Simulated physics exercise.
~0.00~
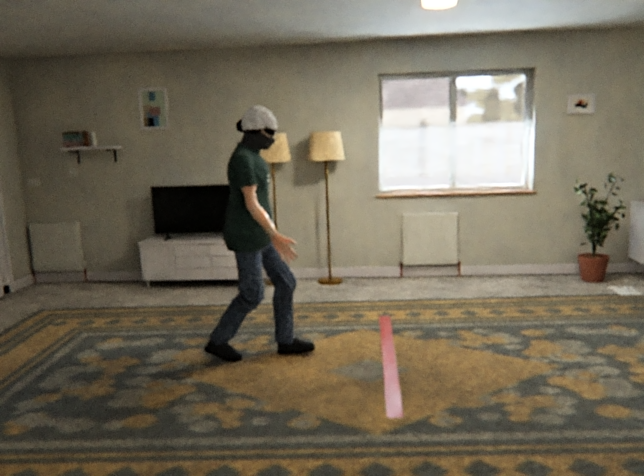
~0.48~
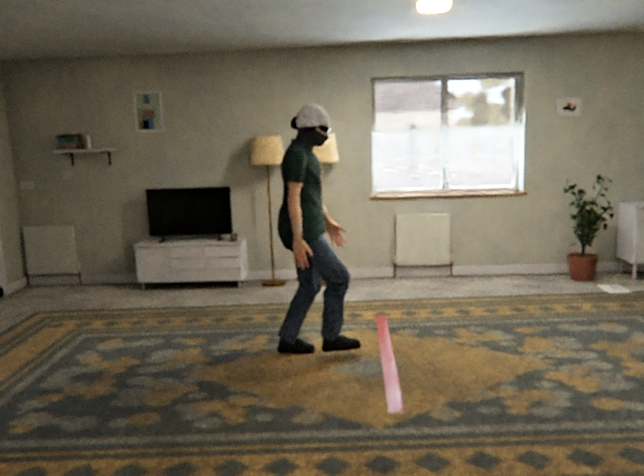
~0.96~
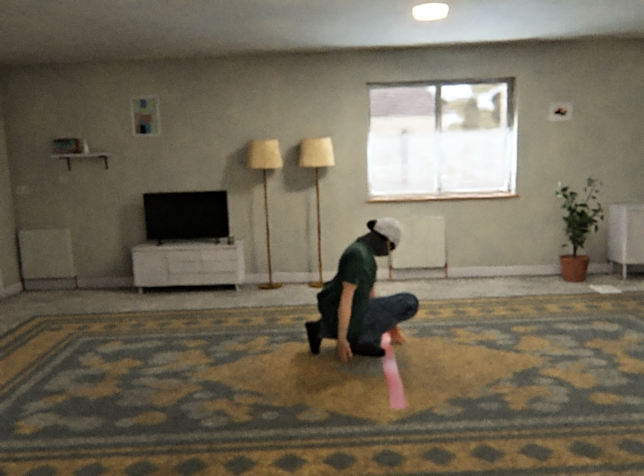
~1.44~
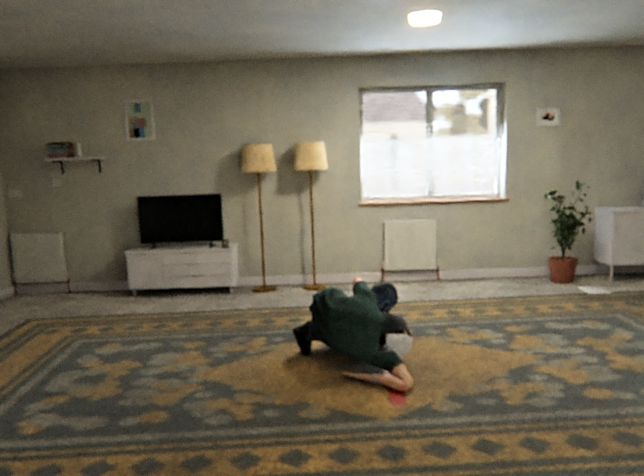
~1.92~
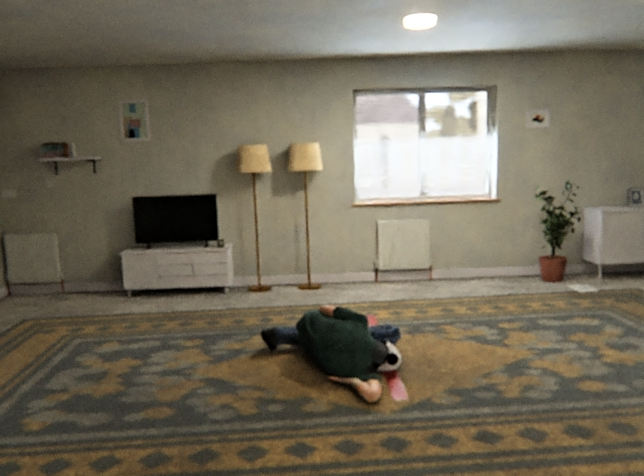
To begin with, a person in a white cap, dark green shirt and jeans walks right across a patterned rug toward a strip of red tape, in a room with a television, two floor lamps and a bright window. The view drifts slightly sideways as the walker nears the tape, arms bent forward. Then the knees fold and the body drops into a low crouch beside it. The torso pitches forward and down, with an arm reaching the rug near the tape. Finally, the walker lies slumped on the rug, hips, chest and head all short of the tape.
